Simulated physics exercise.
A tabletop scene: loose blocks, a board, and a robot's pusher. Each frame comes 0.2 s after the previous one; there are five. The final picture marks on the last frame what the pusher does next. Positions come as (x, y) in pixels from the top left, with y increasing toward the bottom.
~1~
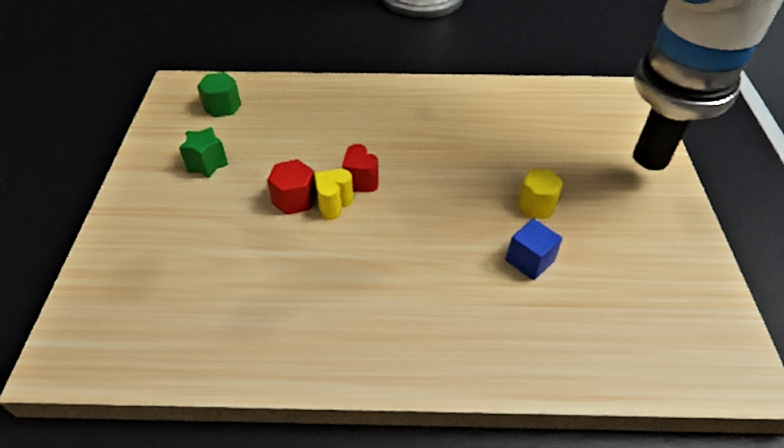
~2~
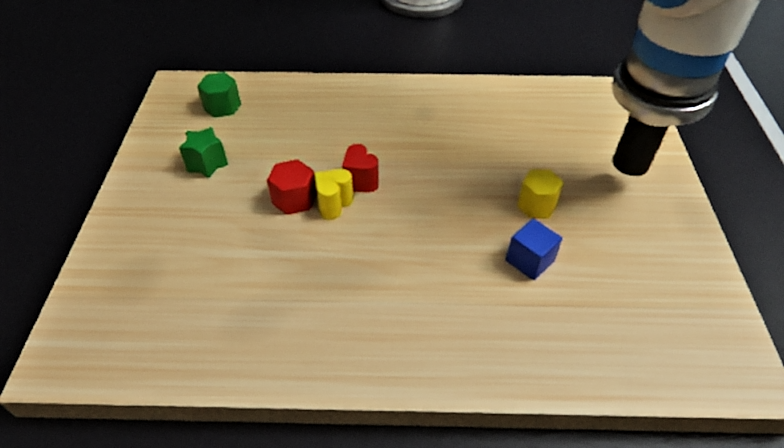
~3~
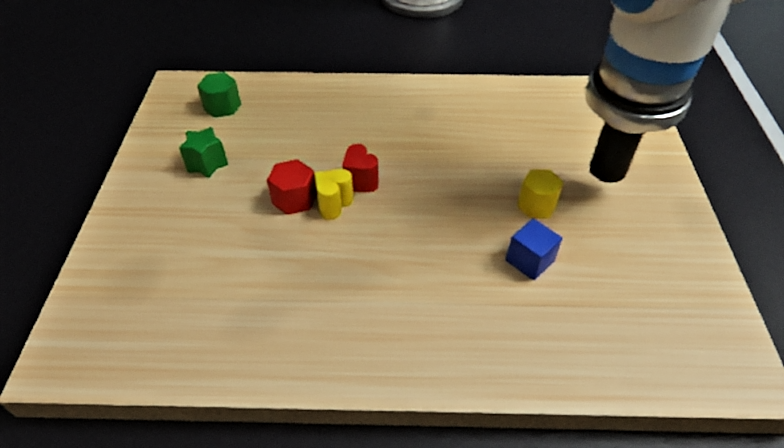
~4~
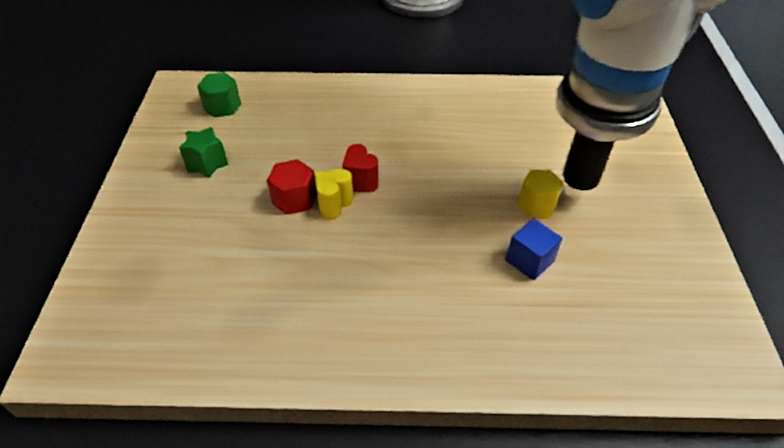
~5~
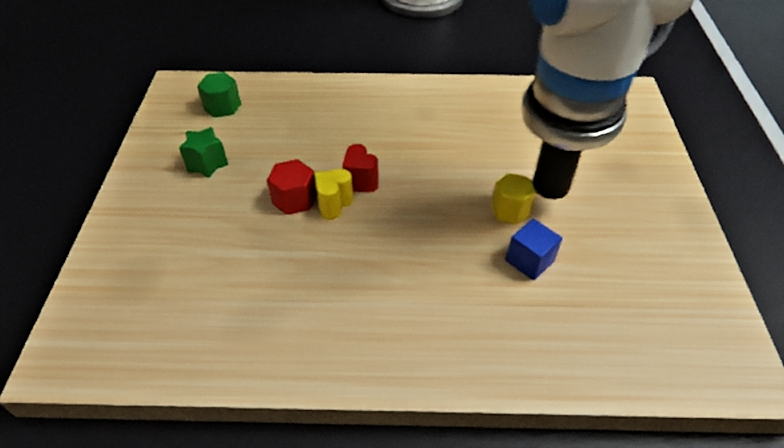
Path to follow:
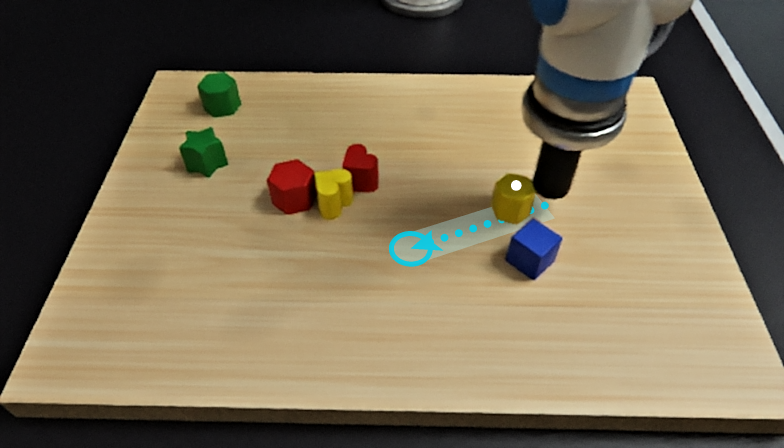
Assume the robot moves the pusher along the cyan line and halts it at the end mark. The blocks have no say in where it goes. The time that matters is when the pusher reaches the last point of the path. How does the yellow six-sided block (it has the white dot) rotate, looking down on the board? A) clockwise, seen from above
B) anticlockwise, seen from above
A (clockwise, seen from above)
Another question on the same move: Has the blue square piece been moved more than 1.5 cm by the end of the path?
That would be a no.
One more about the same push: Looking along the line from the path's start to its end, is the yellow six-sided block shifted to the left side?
I'd say no.
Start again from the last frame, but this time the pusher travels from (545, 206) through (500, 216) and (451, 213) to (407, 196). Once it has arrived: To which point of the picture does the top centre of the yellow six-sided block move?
It sits at (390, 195).
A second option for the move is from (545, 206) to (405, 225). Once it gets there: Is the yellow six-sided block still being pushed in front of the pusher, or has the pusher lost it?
Ahead.
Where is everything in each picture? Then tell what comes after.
Pusher tip at (650, 160); block tops, yellow six-sided block at (544, 181); blue square piece at (538, 236), in the first frame.
Pusher at (630, 165); blocks unchanged, in the second frame.
Pusher at (607, 172); blocks unchanged, in the third frame.
Pusher at (580, 179); blocks unchanged, in the fourth frame.
Pusher at (550, 188); yellow six-sided block at (516, 185); blue square piece at (538, 236), in the fifth frame.
Path on the board, from (545, 206) to (411, 249); the dot is on the yellow six-sided block.
What follows on the original path. One third of the way, pusher at (505, 202); yellow six-sided block at (468, 194), turned 25° clockwise.
Two thirds of the way, pusher at (460, 216); yellow six-sided block at (424, 198), turned 45° clockwise.
At the end, pusher at (411, 231); yellow six-sided block at (402, 196), turned 80° clockwise; blue square piece in place.
